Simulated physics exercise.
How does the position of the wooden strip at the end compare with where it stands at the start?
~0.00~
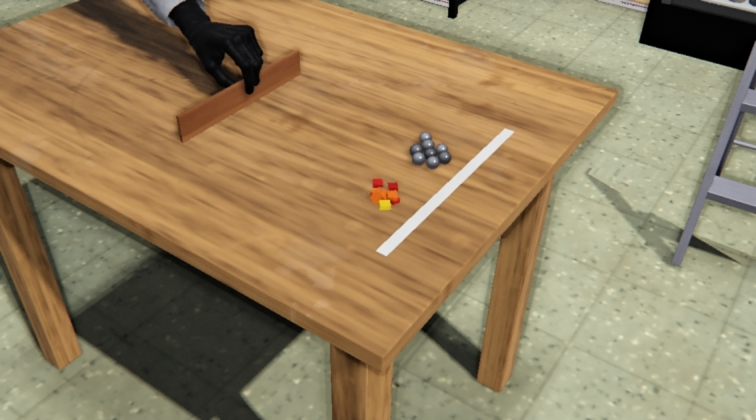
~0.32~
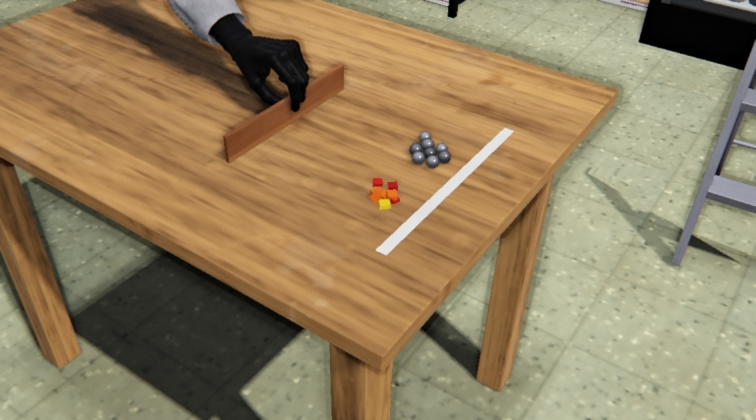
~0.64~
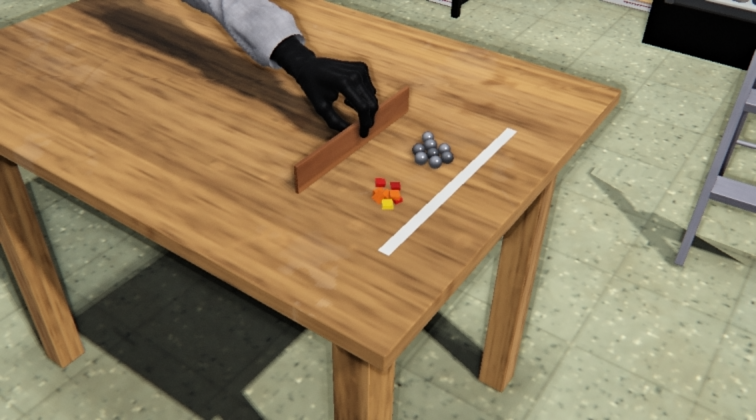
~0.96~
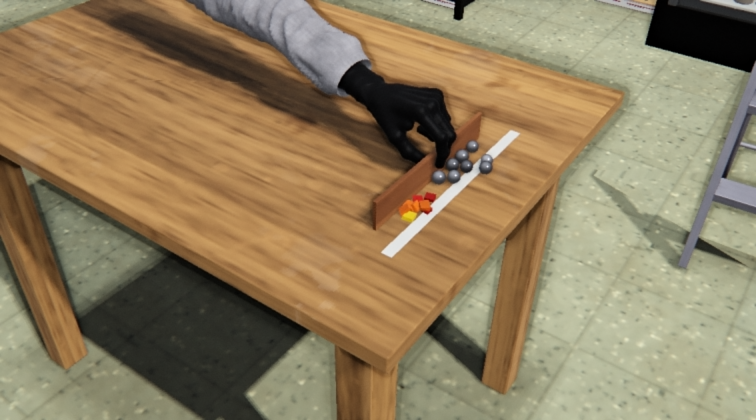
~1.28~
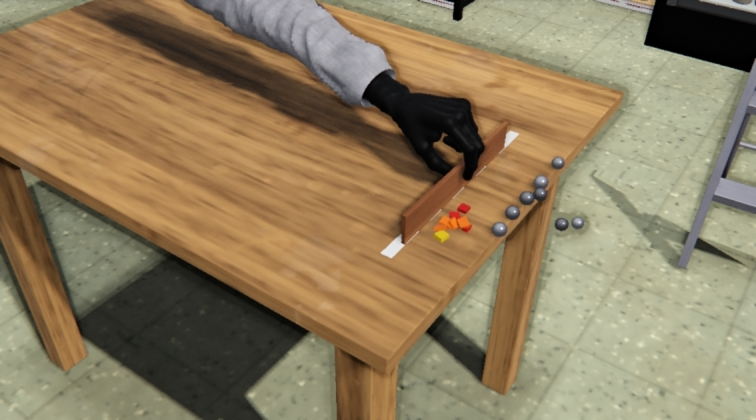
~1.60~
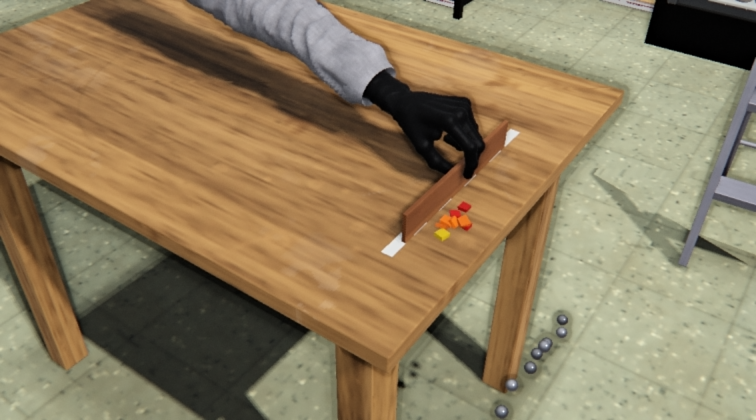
At the start the strip stands well to the left of the small objects, away from the white tape. By the end it is farther right and nearer the table's edge, standing at the white tape.
